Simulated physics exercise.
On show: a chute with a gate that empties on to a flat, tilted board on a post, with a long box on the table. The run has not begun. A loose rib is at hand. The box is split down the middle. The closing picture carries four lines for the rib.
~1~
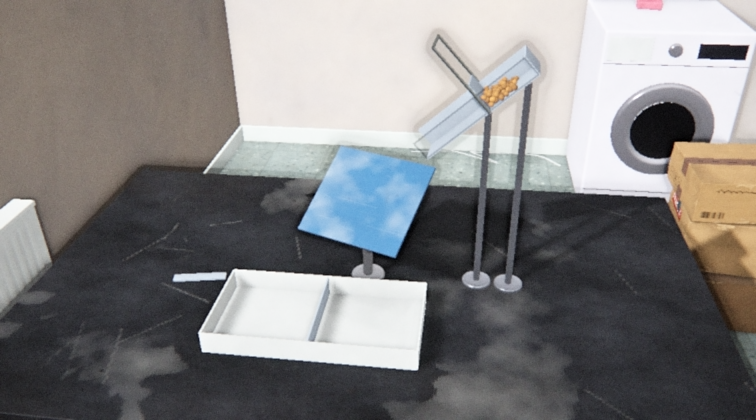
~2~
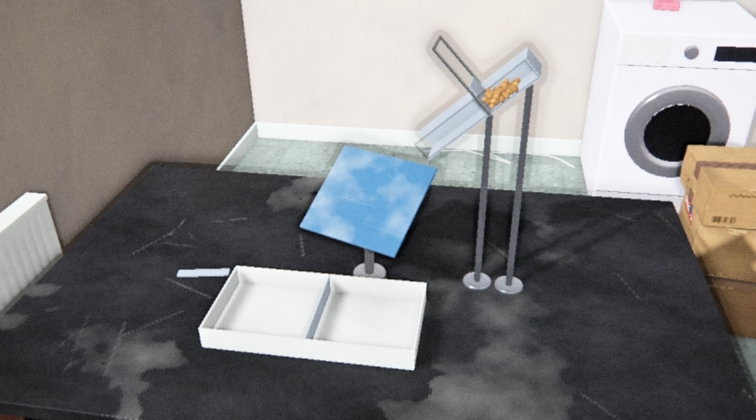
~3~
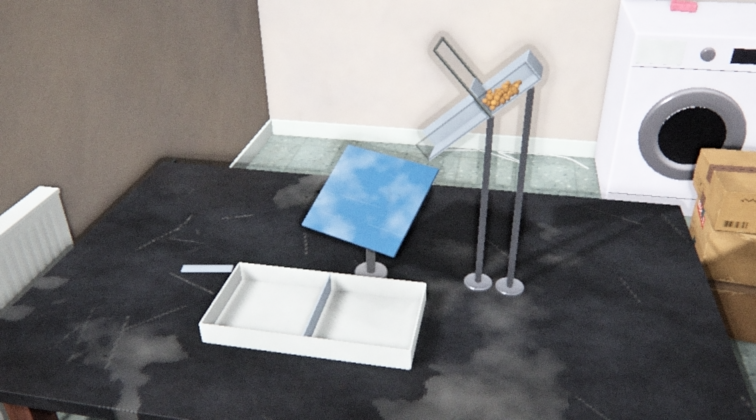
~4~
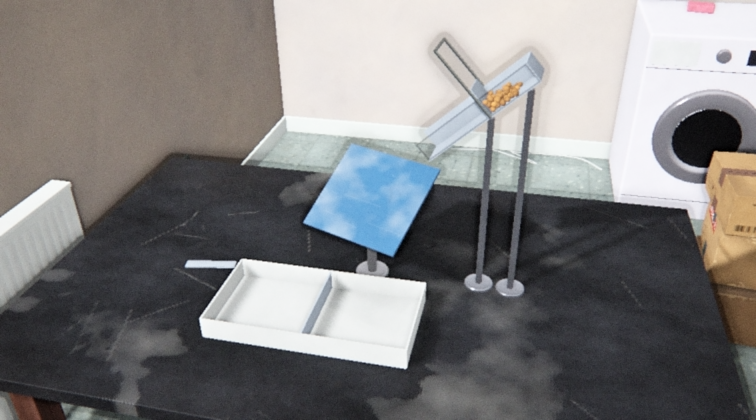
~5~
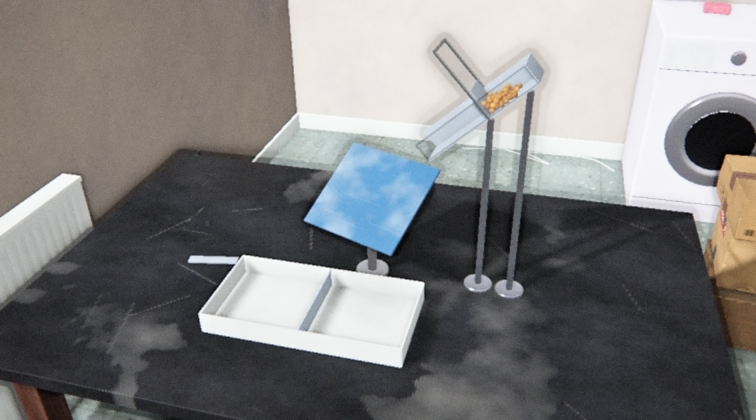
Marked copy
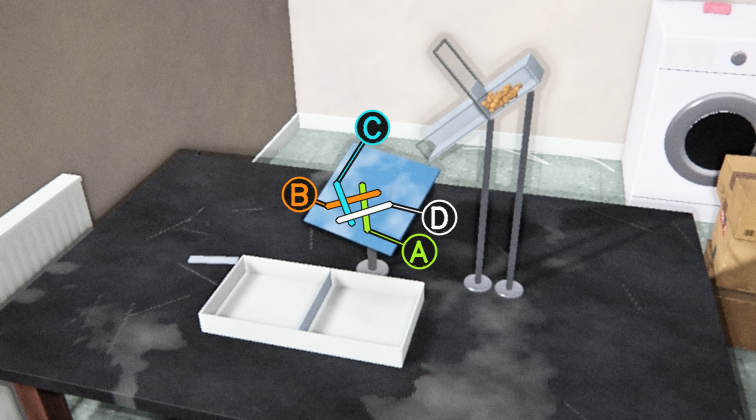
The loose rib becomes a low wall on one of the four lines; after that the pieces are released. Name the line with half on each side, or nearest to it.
Line B does it best.
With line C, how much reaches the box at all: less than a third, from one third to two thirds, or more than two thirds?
It is more than two thirds.
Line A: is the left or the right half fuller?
Right.
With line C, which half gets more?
More lands on the right.
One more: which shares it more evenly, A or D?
It is D.
On the marked copy, line A from (362, 185) to (367, 229); line B from (377, 192) to (327, 206); line C from (336, 183) to (351, 223); line D from (389, 204) to (339, 220).
For line A, of what is caught, a stray few in the left half, nearly all in the right.
For line B, of what is caught, about half in the left half, about half in the right.
For line C, of what is caught, a small part in the left half, most in the right.
For line D, of what is caught, most in the left half, about a quarter in the right.
